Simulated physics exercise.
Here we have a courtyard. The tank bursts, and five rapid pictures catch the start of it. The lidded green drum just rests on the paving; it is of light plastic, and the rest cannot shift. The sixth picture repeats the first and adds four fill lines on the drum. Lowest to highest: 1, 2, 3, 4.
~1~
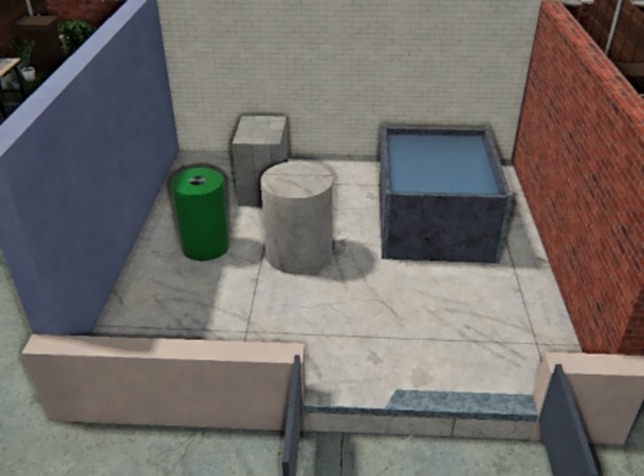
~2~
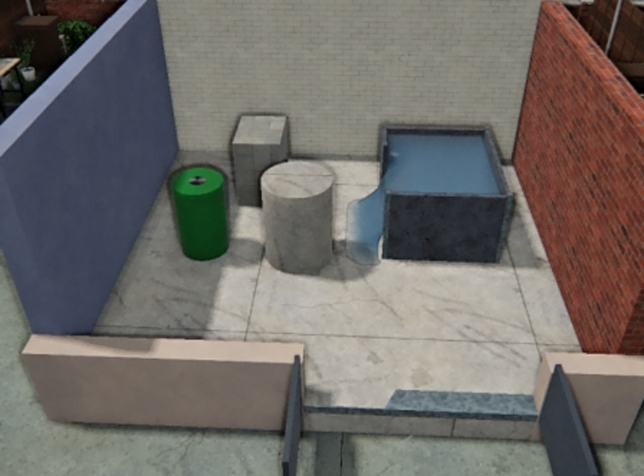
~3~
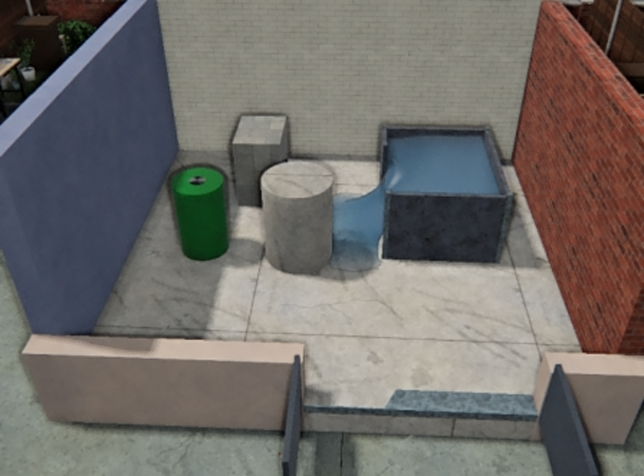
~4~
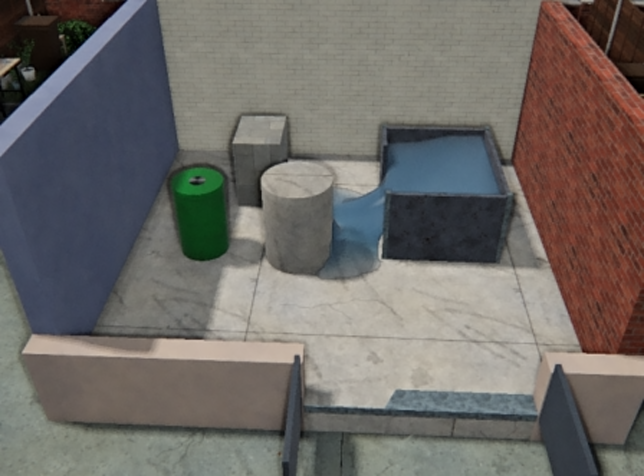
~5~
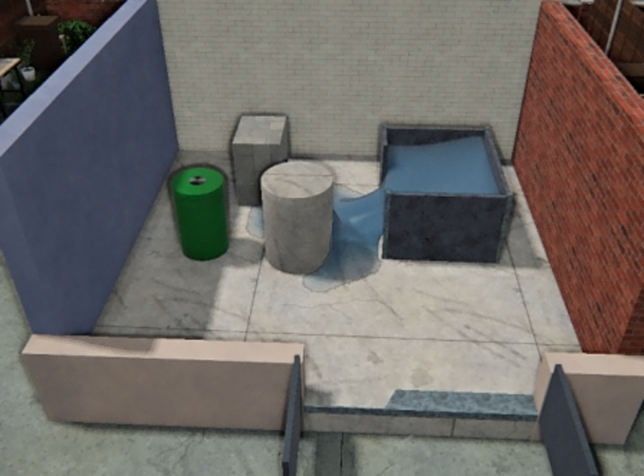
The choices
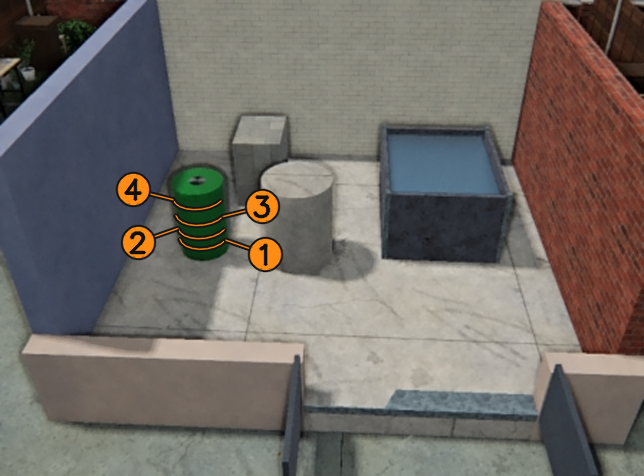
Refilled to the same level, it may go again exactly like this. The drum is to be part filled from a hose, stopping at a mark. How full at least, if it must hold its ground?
Use mark 1.
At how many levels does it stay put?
All of the four.
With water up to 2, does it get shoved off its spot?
No.
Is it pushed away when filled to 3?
No.
In orange, 1 at (199, 249); 2 at (197, 238); 3 at (195, 225); 4 at (193, 209); from the bottom up 1, 2, 3, 4.
With 1, it does not move.
With 2, it does not move.
With 3, it does not move.
With 4, it does not move.
